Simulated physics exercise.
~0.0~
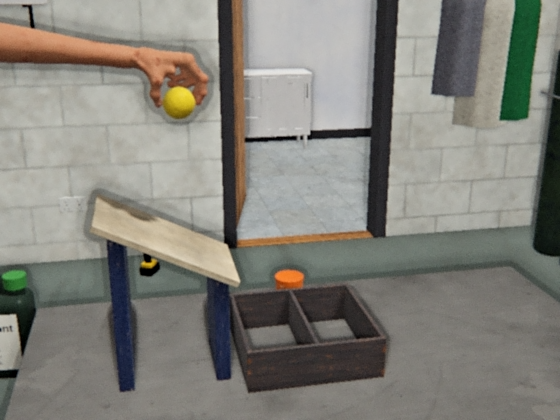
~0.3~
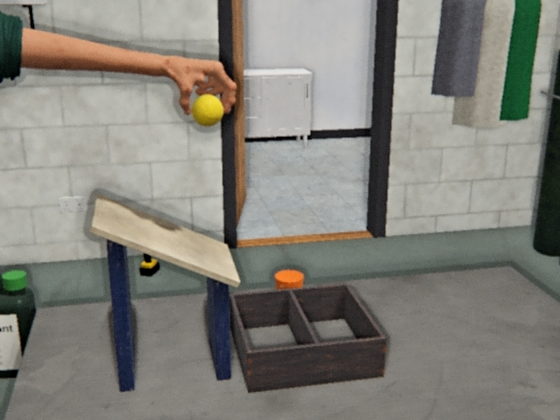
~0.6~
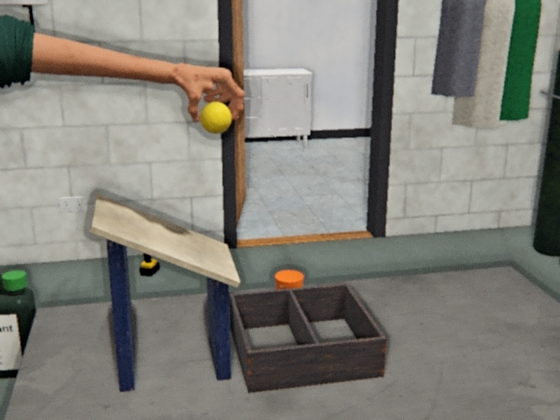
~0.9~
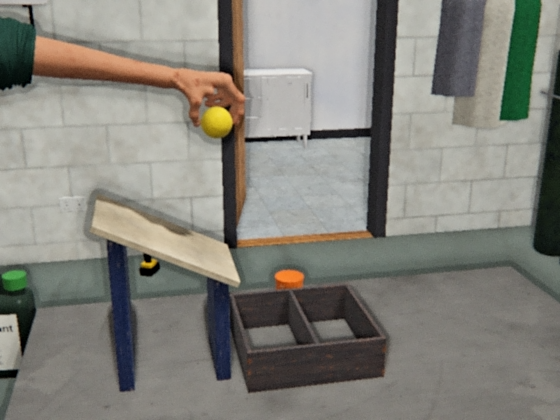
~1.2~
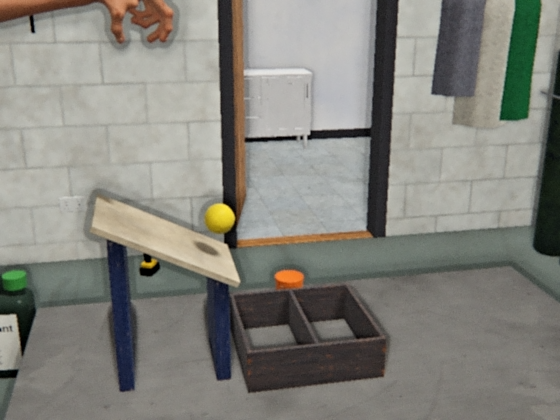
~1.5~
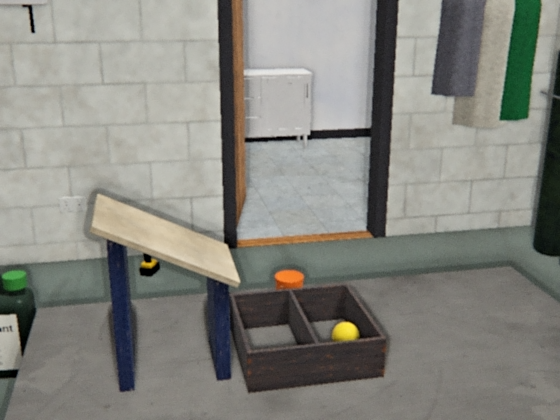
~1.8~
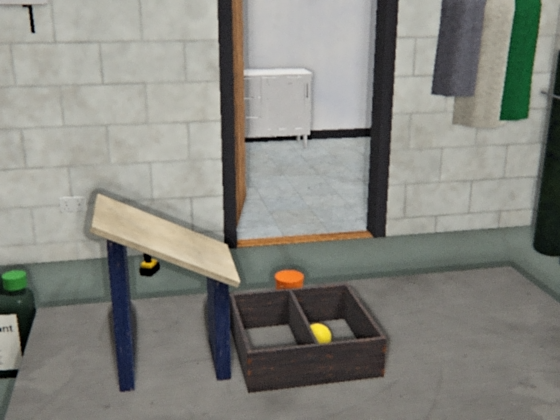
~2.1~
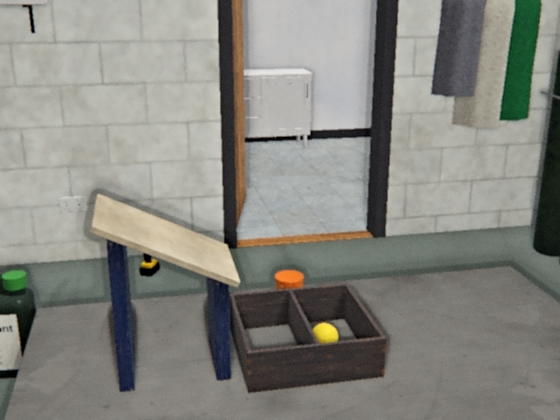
A hand moved a yellow ball to the right above a slanted board and let go, and the ball dropped toward the board's lower end, ended up in the farther bay of the dark tray, shifted slightly, and stayed there.
